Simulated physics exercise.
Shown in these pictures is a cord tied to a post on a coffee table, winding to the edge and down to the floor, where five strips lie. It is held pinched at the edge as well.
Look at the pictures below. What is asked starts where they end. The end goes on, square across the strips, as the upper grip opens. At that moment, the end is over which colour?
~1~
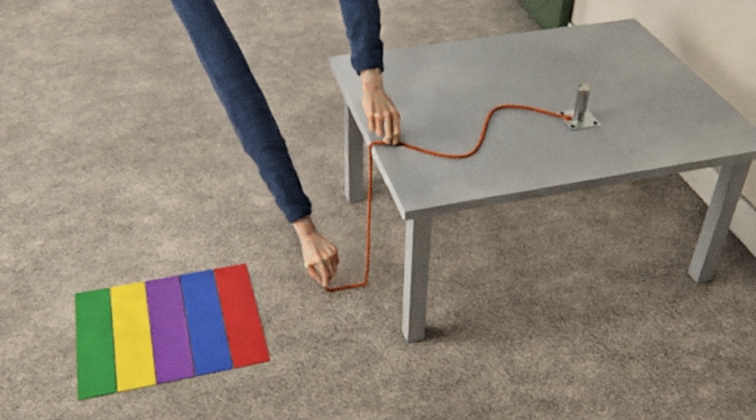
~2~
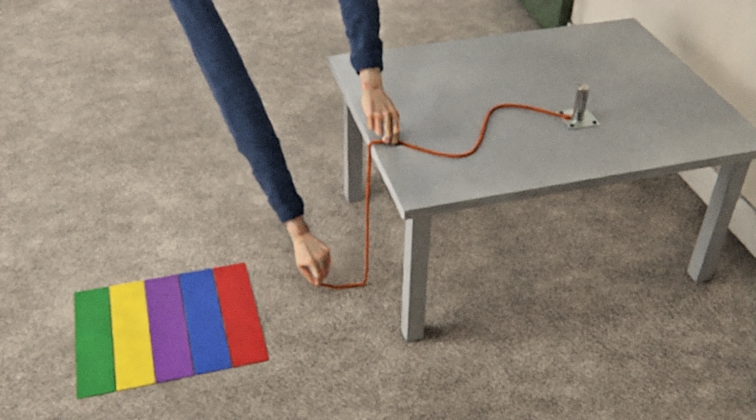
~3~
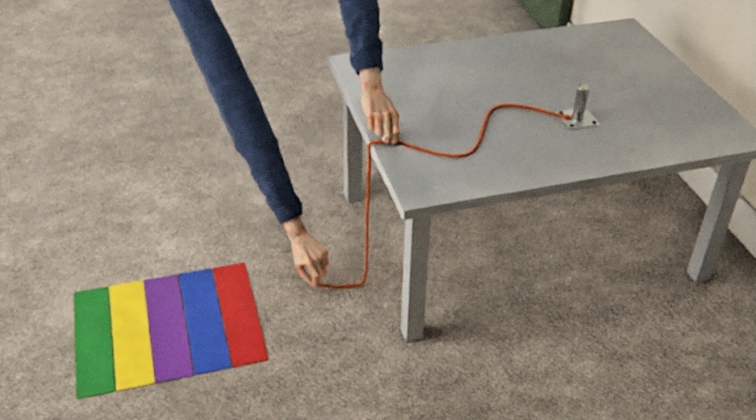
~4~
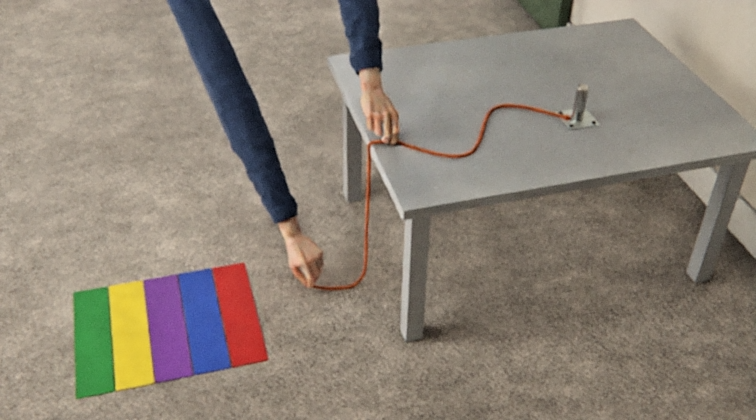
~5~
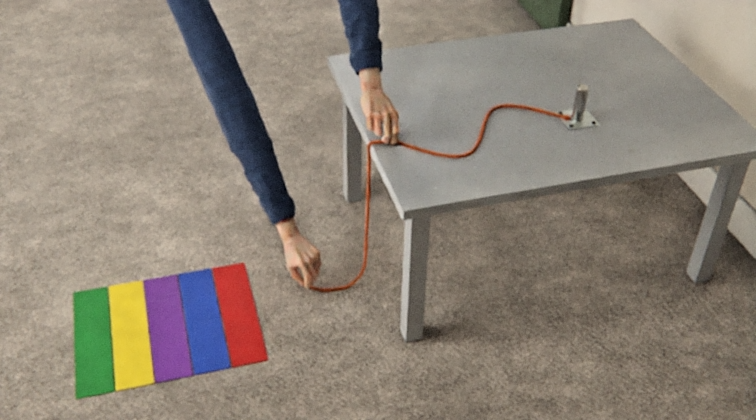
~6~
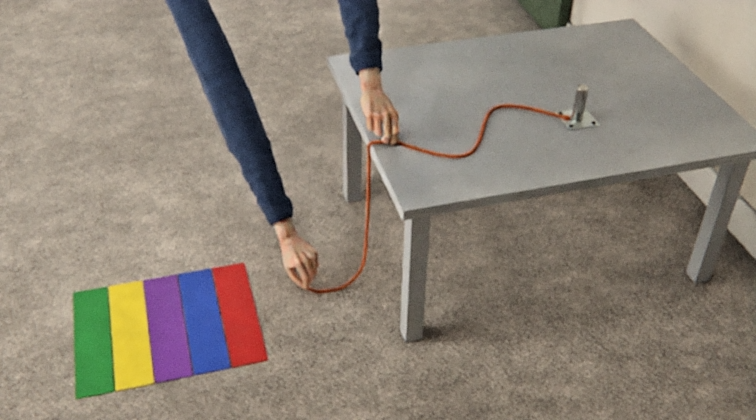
Over yellow.
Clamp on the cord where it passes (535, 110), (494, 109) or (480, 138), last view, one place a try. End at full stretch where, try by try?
Result per try (px, approx.): (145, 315); (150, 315); (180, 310).
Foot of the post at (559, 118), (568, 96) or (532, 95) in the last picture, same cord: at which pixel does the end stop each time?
First (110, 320), then (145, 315), and last (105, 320).
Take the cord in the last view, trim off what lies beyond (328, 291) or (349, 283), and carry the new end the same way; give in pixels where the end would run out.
Roughly (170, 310), (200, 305).
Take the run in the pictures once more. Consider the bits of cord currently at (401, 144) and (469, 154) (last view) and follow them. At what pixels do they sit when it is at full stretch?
At (346, 170), then (409, 142).
A little later, end near (202, 304); over blue.
Next, end near (156, 312); over purple.
When it is tight, end near (130, 317); over yellow. Over yellow.
